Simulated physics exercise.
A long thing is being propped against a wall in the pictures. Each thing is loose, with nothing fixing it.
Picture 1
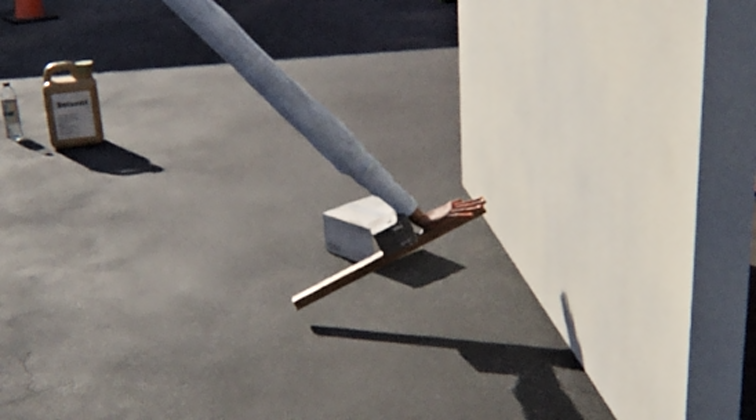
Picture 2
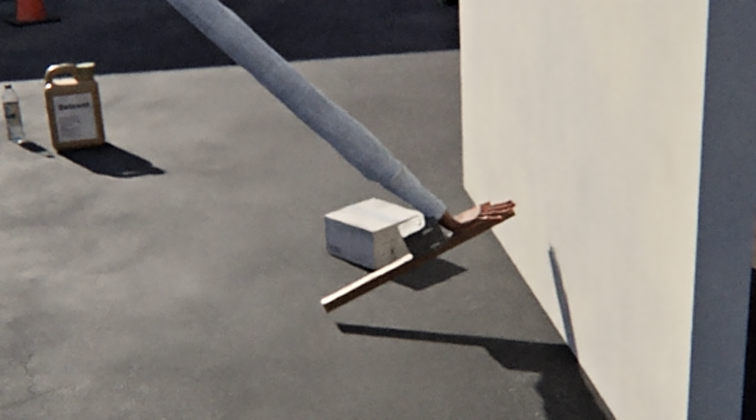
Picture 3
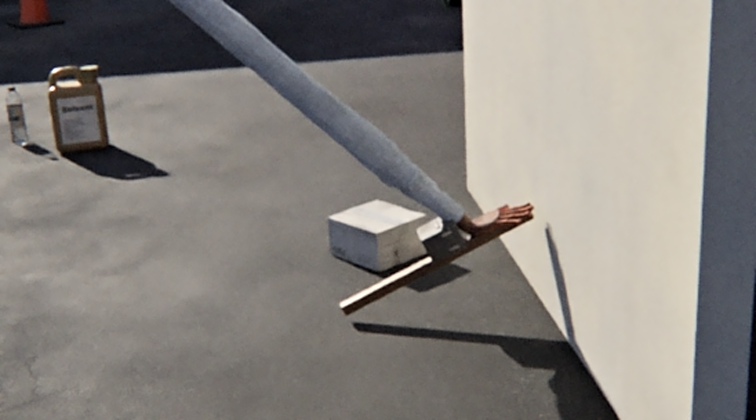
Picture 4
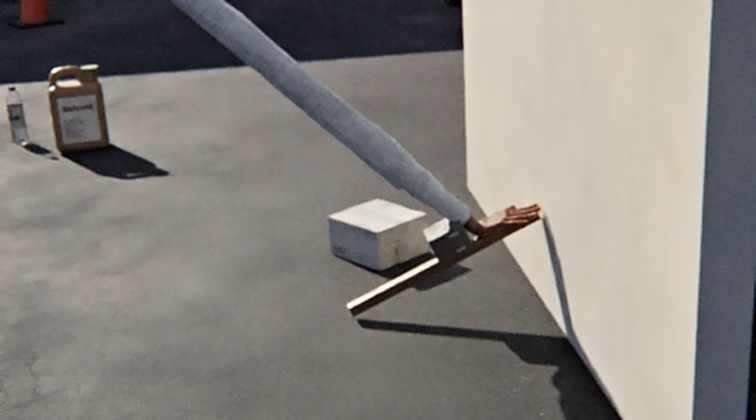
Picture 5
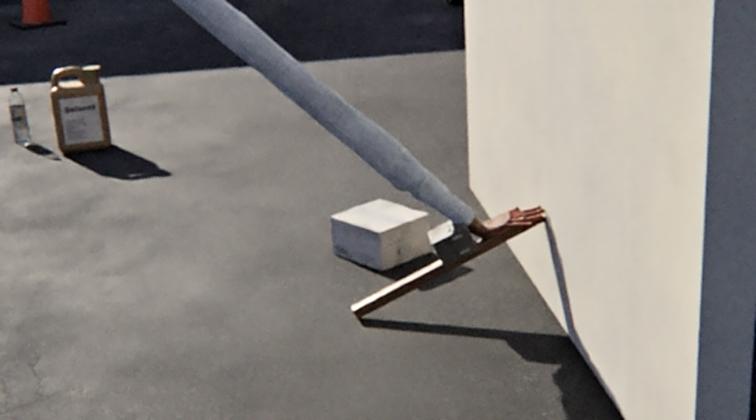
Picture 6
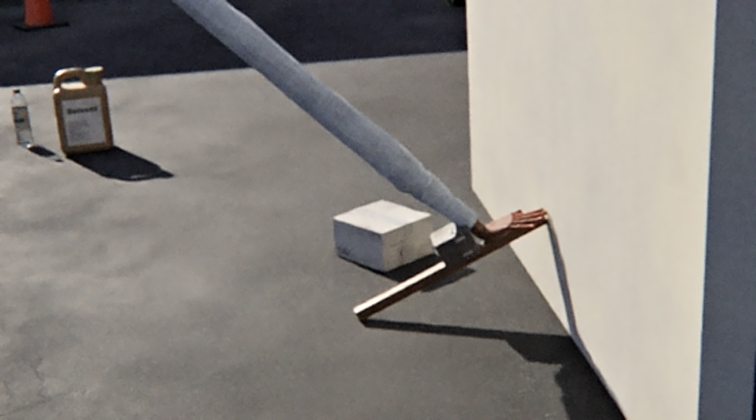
A brown pole, held at a slant by a hand on a long grey-blue arm, moved right past a white box until its upper end rested against the pale wall, with the hand still on it.
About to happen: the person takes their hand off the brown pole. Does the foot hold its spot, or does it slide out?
Most likely it sinks down.
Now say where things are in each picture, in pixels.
The first frame shows not yet at the wall; brown pole (389, 255); white box (373, 231).
The second frame shows not yet at the wall; brown pole (418, 258); white box (374, 233).
The third frame shows not yet at the wall; brown pole (437, 261); white box (378, 235).
The fourth frame shows not yet at the wall; brown pole (444, 262); white box (378, 234).
The fifth frame shows propped up under the hand; brown pole (448, 264); white box (380, 234).
The sixth frame shows propped up under the hand; brown pole (450, 267); white box (383, 235).
Then, 0.20 s on from there, brown pole 5° lower than it was left near (448, 274).
Then, 0.30 s on from there, brown pole 20° lower than it was left near (441, 300).
Then, 0.40 s on from there, brown pole 24° lower than it was left near (440, 307).
In the end, moved from the start, brown pole; white box unmoved. At the end, from the last picture's camera, brown pole near (440, 307). The pole slips out.
